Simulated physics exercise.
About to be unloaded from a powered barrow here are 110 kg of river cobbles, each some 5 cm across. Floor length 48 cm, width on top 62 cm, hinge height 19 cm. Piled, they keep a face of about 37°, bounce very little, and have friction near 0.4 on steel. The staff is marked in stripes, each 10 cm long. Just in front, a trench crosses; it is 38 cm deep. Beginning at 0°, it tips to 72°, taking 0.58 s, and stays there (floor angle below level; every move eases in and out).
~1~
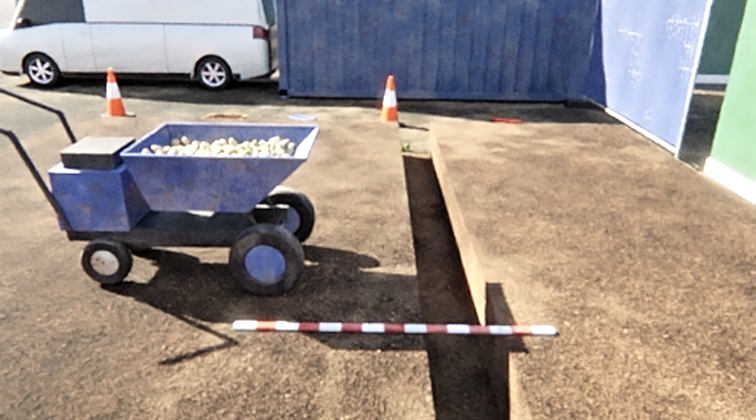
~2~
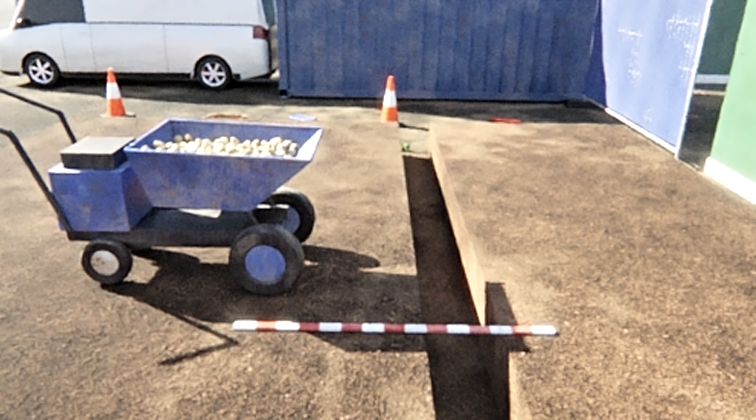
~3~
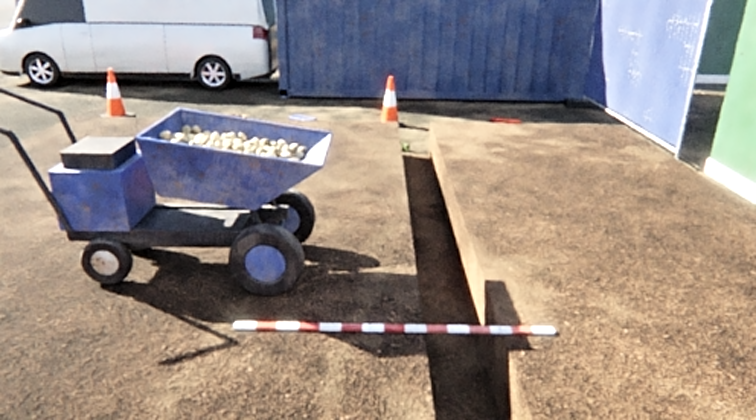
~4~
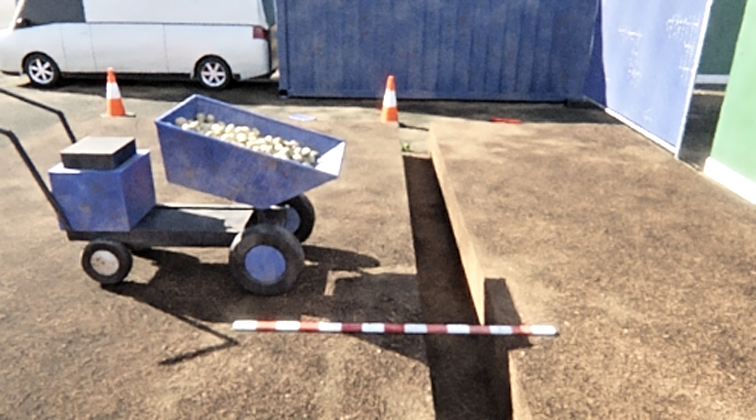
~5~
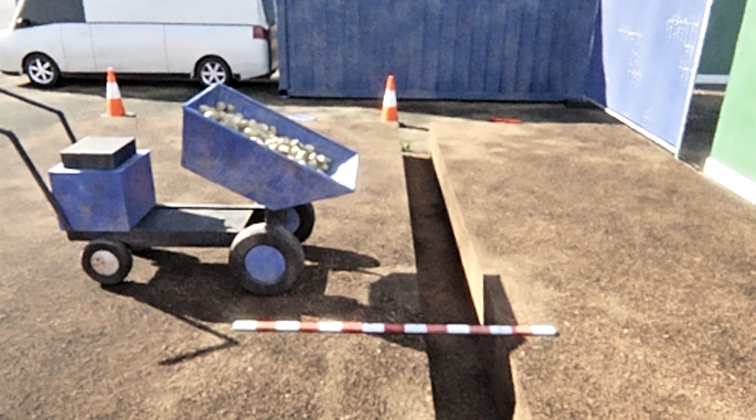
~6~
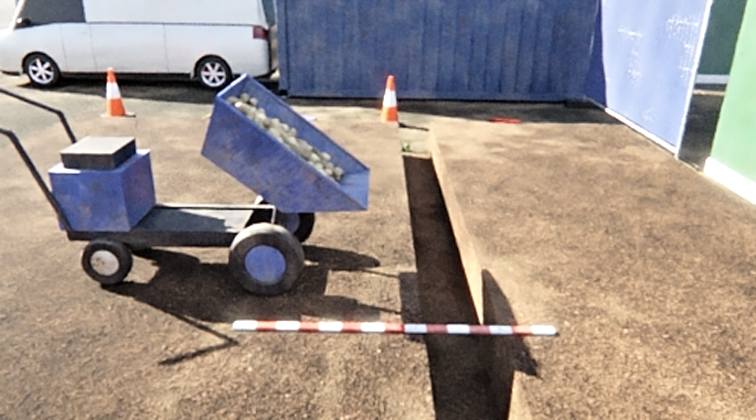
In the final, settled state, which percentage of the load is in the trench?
85 per cent is in the trench.
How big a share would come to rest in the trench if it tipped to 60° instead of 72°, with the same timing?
Some 85% would finish there.
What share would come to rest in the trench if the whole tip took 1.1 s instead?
I'd put it at roughly 80 per cent.
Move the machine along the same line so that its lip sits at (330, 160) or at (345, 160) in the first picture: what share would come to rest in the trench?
I'd expect close to 95 per cent at the first and 85 per cent at the second.
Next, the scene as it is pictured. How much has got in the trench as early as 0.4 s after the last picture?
About 15 per cent by then.
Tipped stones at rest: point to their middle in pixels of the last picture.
Roughly (446, 318), I'd say.
Then, 0.1 s after the last picture the floor is at 60°, 100 % in the tray; the foremost stones are at (363, 206).
Then, 0.4 s after the last picture the floor is at 72°, 69 % in the tray, 14 % short of the trench, 16 % in the trench; the foremost stones are at (444, 288).
Then, 0.7 s after the last picture the floor is at 72°, 3 % in the tray, 18 % short of the trench, 79 % in the trench; the foremost stones are at (475, 305).
Then, 2.7 s after the last picture the floor is at 72°, 0 % in the tray, 15 % short of the trench, 85 % in the trench; the foremost stones are at (480, 323).
